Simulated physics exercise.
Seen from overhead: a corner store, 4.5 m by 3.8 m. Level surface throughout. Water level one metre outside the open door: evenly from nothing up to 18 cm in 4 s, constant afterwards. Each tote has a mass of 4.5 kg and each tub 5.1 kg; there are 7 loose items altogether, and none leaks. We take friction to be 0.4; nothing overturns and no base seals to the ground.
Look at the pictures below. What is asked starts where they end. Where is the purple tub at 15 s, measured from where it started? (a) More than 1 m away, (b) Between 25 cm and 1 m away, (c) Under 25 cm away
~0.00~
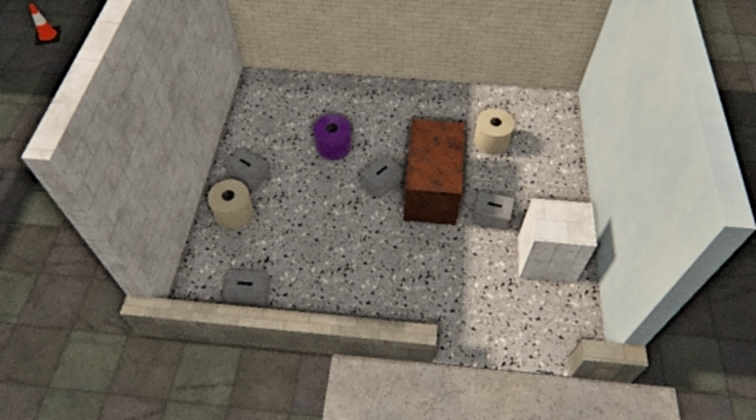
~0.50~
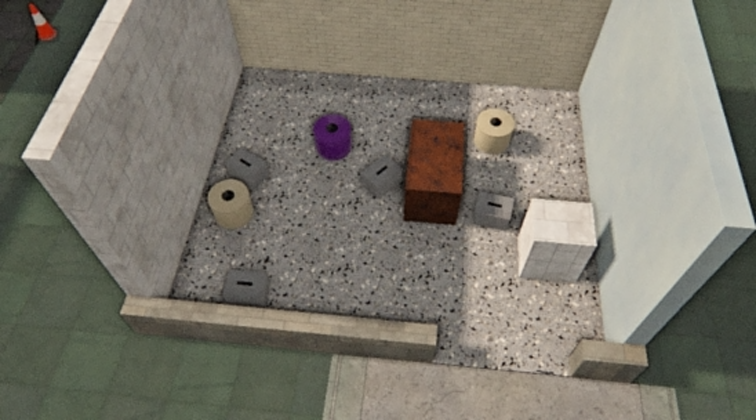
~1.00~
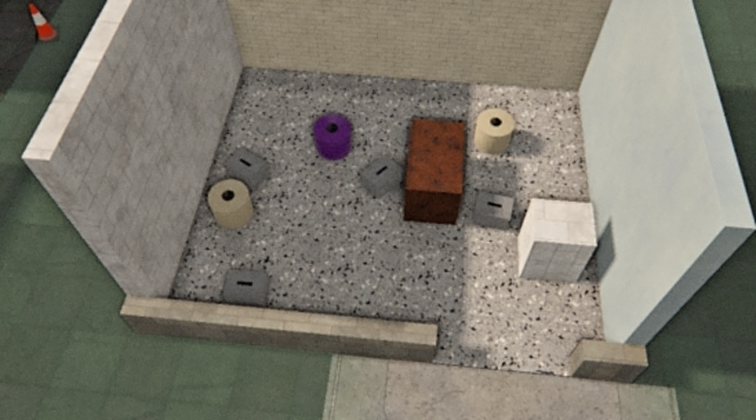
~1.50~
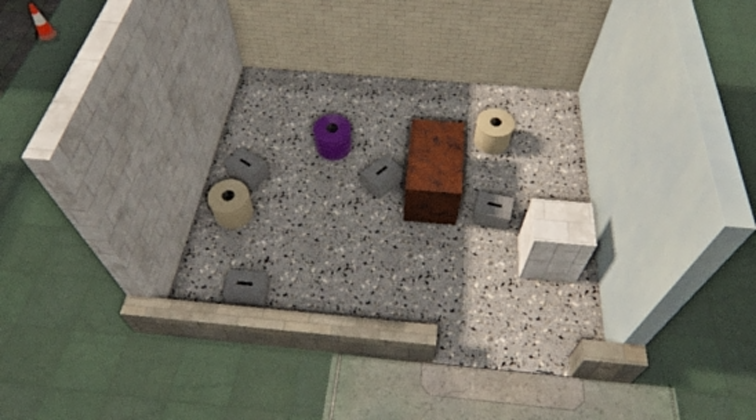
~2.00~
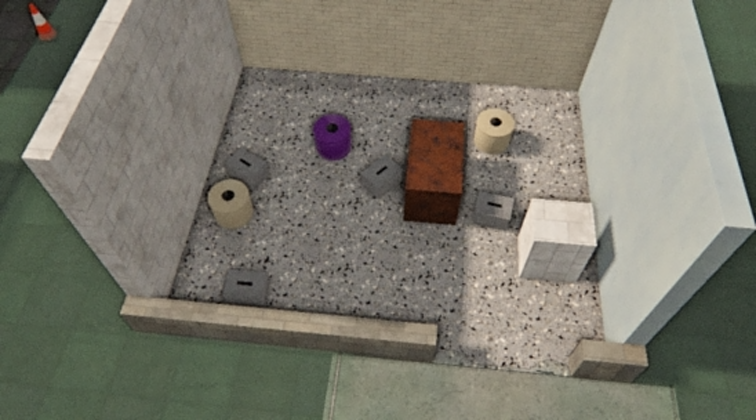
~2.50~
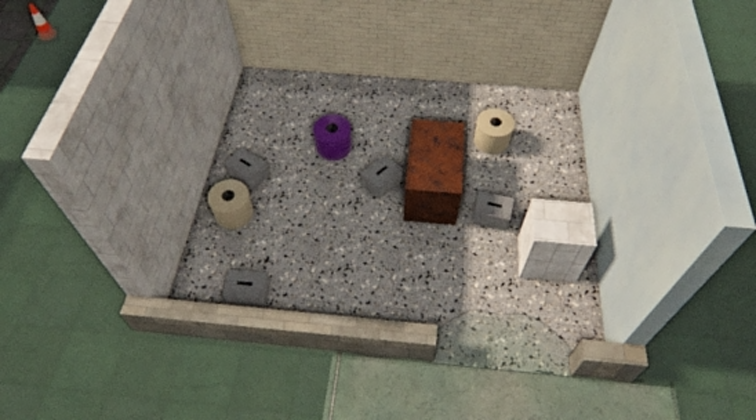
b, between 25 cm and 1 m away.
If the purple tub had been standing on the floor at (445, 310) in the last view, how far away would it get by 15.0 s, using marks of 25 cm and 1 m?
By then it winds up well off.
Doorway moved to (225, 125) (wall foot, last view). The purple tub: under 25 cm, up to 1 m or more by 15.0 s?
Then the purple tub ends far away.
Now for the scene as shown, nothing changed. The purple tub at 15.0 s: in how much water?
Near 8 cm deep.
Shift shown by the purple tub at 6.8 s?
By then it has shifted roughly 0 cm.
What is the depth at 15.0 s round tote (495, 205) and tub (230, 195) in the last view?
Roughly 9 and 8 cm.
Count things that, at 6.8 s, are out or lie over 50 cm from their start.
By that time the total stands at 2.
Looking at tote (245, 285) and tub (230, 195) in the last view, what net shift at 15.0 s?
In that order: 200 cm, 80 cm.
After 3.5 s the purple tub is near (332, 128), 0.0 m from its start, aground; 0 afloat.
After 6.8 s the purple tub is near (332, 128), 0.0 m from its start, aground; 2 afloat.
After 11.0 s the purple tub is near (319, 136), 0.2 m from its start, afloat; 6 afloat.
After 15.0 s the purple tub is near (381, 131), 0.6 m from its start, afloat; 7 afloat.
